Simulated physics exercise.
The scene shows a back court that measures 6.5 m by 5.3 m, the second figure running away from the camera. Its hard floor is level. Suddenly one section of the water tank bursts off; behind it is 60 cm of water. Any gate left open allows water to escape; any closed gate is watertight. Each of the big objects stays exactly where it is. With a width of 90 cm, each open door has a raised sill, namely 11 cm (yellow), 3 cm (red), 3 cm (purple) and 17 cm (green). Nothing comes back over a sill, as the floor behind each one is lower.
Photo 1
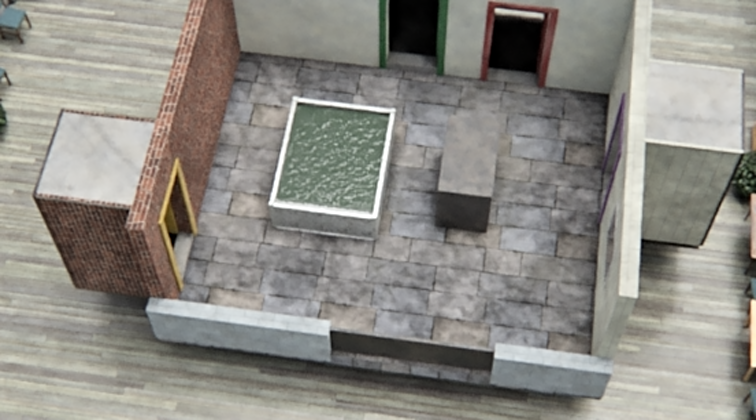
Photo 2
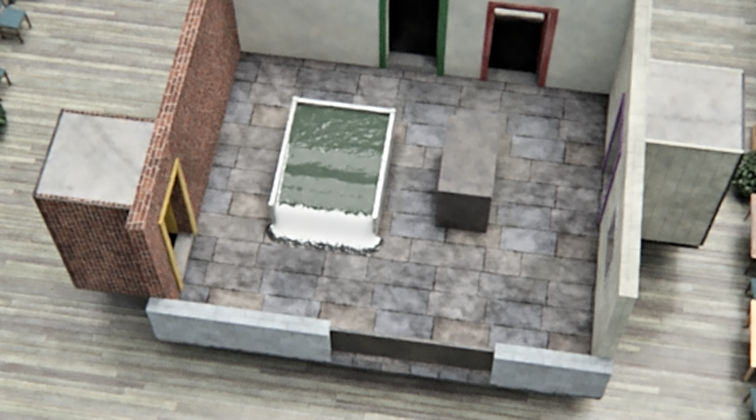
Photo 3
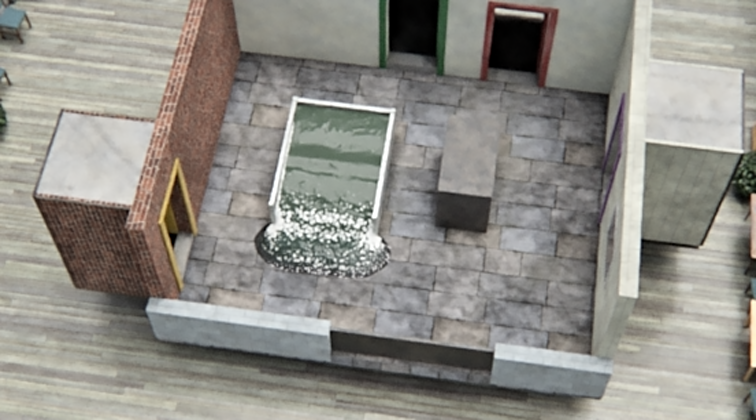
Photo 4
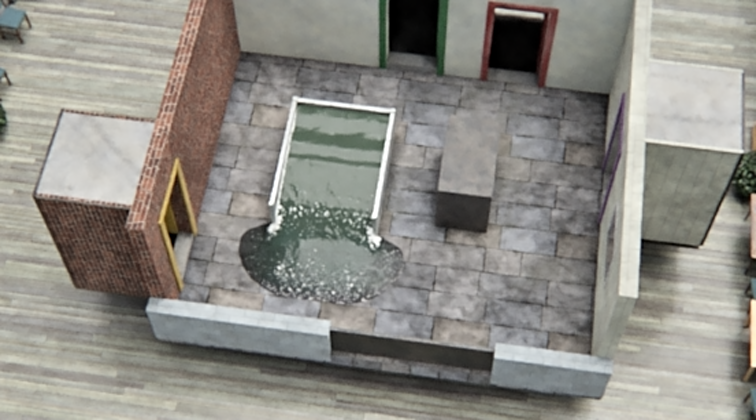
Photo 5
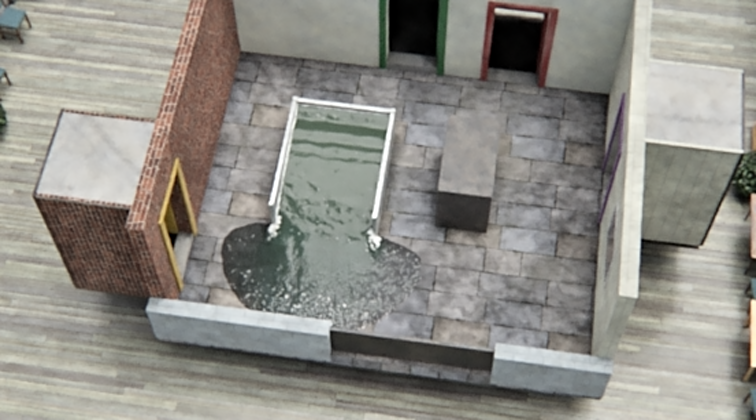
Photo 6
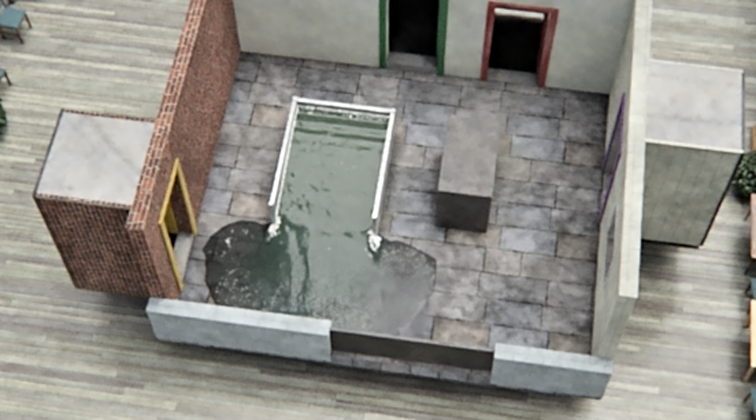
Green water bursting through the near side of a white-rimmed tank and spreading across the grey paved floor of a walled court.
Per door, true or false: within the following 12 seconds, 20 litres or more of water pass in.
Yellow door: True. Red door: True. Purple door: True. Green door: False.
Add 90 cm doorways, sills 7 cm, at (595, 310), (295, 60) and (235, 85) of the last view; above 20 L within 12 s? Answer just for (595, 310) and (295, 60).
The first doorway goes beyond and the second goes beyond.
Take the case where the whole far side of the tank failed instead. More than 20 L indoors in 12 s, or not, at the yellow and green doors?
Result: Yellow limit not passed, green limit passed.
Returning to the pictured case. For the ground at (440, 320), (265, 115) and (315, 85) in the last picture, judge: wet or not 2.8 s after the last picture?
Status of the three spots: Inundated, inundated, free of it.
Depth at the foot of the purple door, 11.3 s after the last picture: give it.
Some 8.0 centimetres of depth.
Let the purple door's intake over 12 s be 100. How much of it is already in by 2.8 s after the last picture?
Fraction in by then: Around 0 per cent.
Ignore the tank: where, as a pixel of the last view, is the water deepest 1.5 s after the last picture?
About (174, 319).
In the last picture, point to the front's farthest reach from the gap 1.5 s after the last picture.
Location: Approx. (575, 373) in the last view.
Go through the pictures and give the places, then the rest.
Still water, 60 cm deep, in the water tank at (334, 159), in the first frame.
Water pours out at (325, 224) and has run 0.9 m, to (380, 241); typically 8 cm deep outside, 60 cm at the water tank's back, in the second frame.
Water pours out at (325, 225) and has run 1.1 m, to (380, 264); typically 10 cm deep outside, 60 cm at the water tank's back, in the third frame.
Water pours out at (325, 225) and has run 1.4 m, to (384, 285); typically 8 cm deep outside, 60 cm at the water tank's back, in the fourth frame.
The front is at a hidden place, 1.8 m from the gap at (325, 226); 3.9 m2 of floor is under water; 56 cm left at the back of the water tank, in the fifth frame.
The front is at a hidden place, 2.2 m from the gap at (325, 226); 5.1 m2 of floor is under water; 50 cm left at the back of the water tank, in the sixth frame.
Then, 0.7 s after the last picture water covers 25 % of the floor and is deepest (38 cm) near (311, 327); yellow door 4 cm at the sill, 0 L in, red door not reached, purple door not reached, green door not reached.
Then, 1.5 s after the last picture water covers 30 % of the floor and is deepest (41 cm) near (174, 319); yellow door 16 cm at the sill, 1 L in, red door not reached, purple door not reached, green door not reached.
Then, 2.8 s after the last picture water covers 60 % of the floor and is deepest (23 cm) near (587, 375); yellow door 18 cm at the sill, 31 L in, red door not reached, purple door 2 cm at the sill, 0 L in, green door not reached.
Then, 6.3 s after the last picture water covers 95 % of the floor and is deepest (12 cm) near (226, 114); yellow door 7 cm at the sill, 52 L in, red door 7 cm at the sill, 10 L in, purple door 5 cm at the sill, 10 L in, green door 4 cm at the sill, 0 L in.
Then, 11.3 s after the last picture water covers 100 % of the floor and is deepest (9 cm) near (452, 150); yellow door 3 cm at the sill, 52 L in, red door 7 cm at the sill, 76 L in, purple door 8 cm at the sill, 37 L in, green door 7 cm at the sill, 0 L in.
